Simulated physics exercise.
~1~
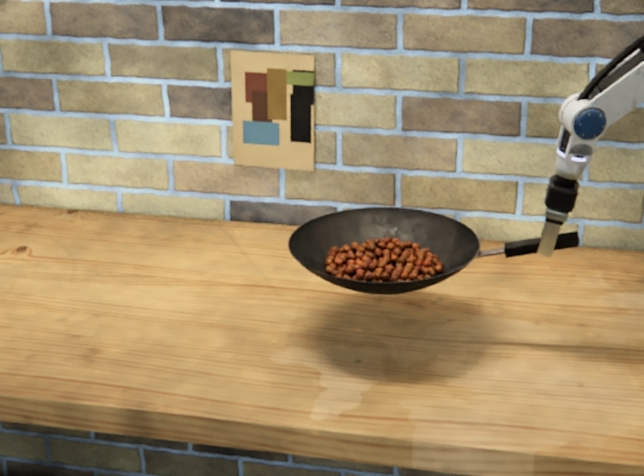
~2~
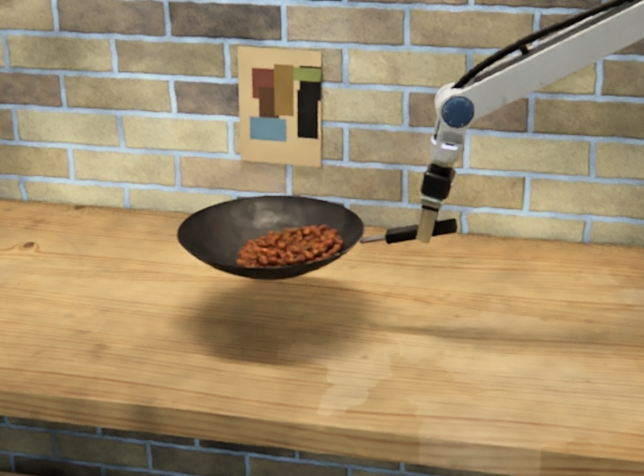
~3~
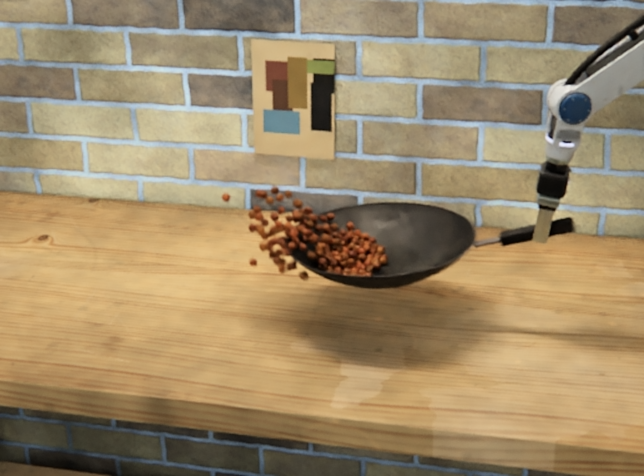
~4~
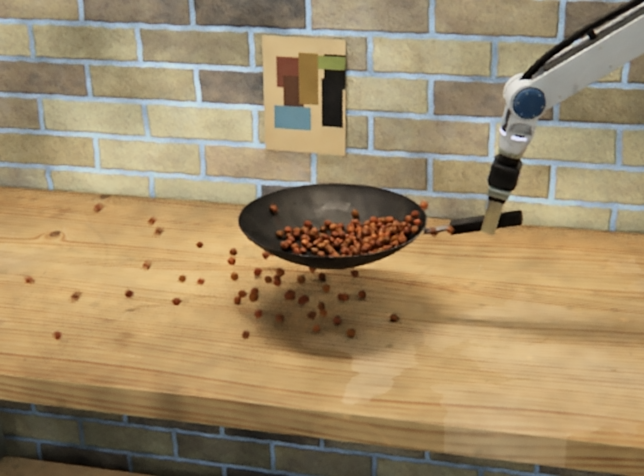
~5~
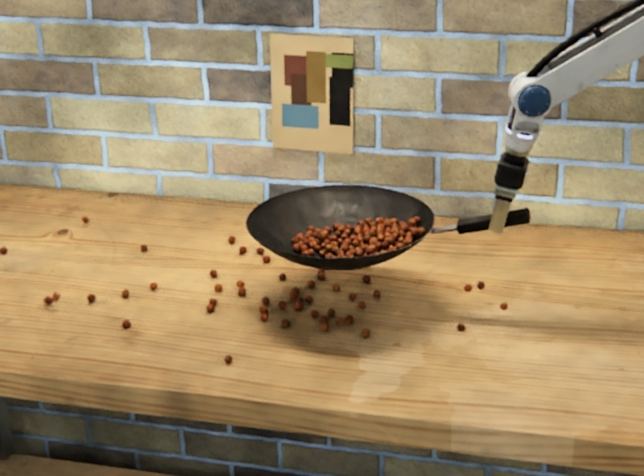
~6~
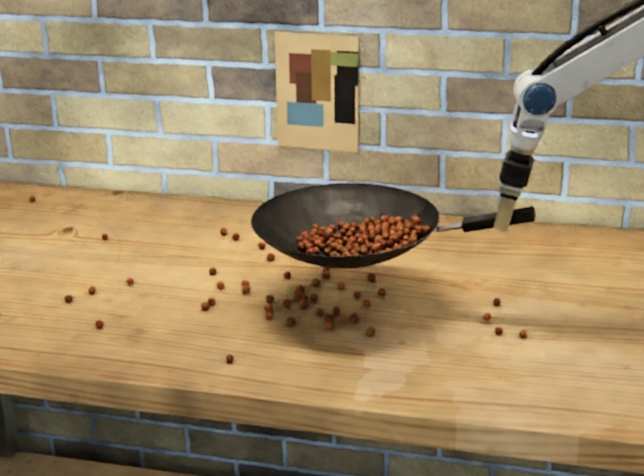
A white and grey robot arm reaches in from the right, gripping the black handle of a dark wok above a pale wooden counter, seen from the front and slightly above. Reddish-brown hazelnuts lie heaped in the wok, and a colourful abstract print hangs on the brick wall behind. The arm moves the wok left, then pulls it back right, and nuts spill over its left rim. It shifts left again as the spilled nuts scatter across the counter. Finally the wok hangs nearly still and level, still holding most of the nuts, with many strewn below.
